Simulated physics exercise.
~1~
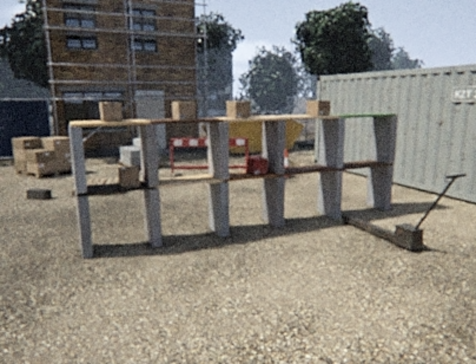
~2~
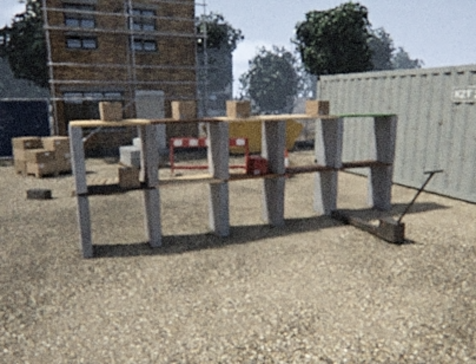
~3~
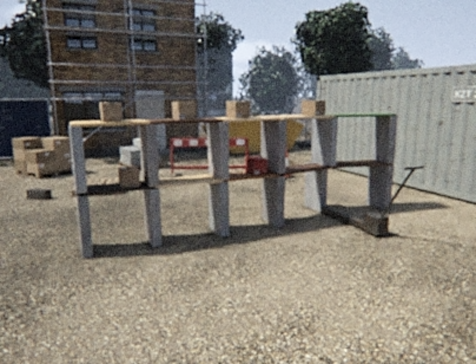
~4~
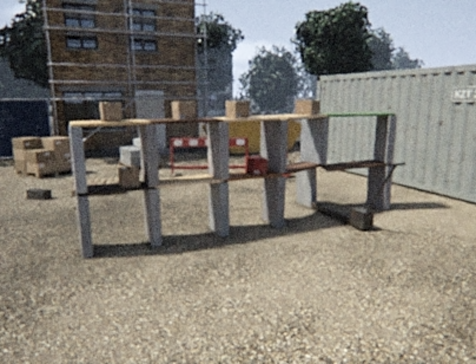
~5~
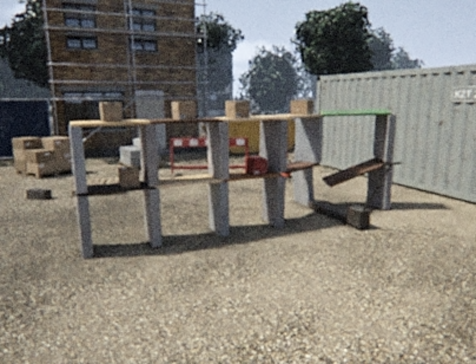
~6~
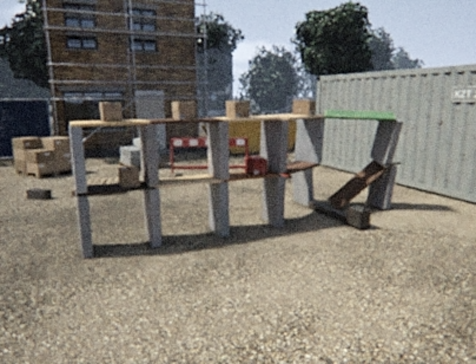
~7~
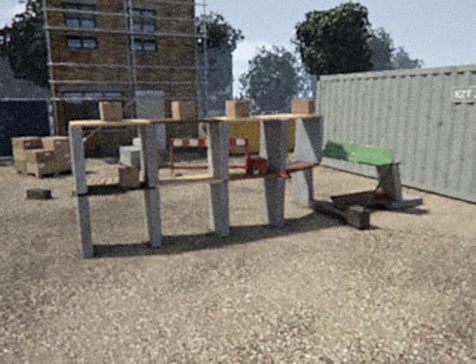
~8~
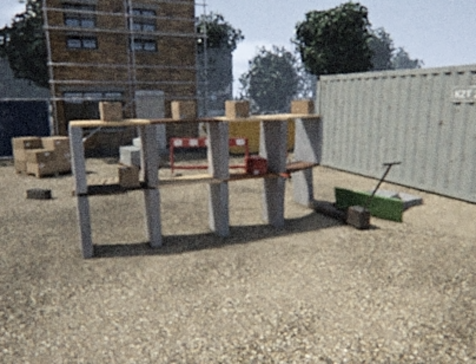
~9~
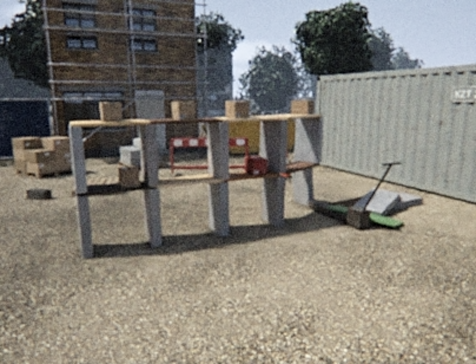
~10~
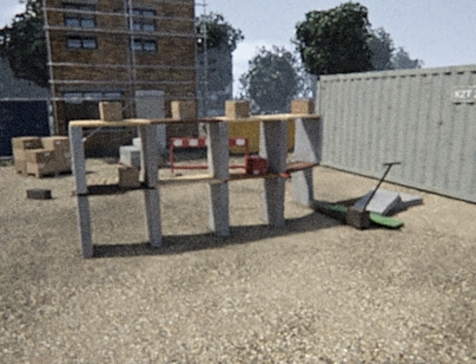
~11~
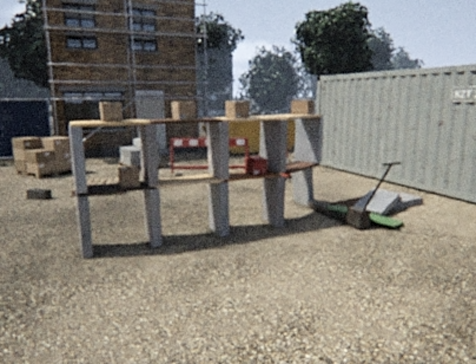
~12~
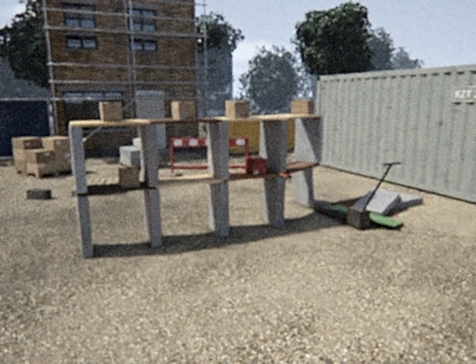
A narrow floor jack slid left into the base of a two-tier shelf of boards on upright steel cases, and the right-hand span tilted and collapsed, leaving the green board upside down on the ground while the other four spans stayed standing.
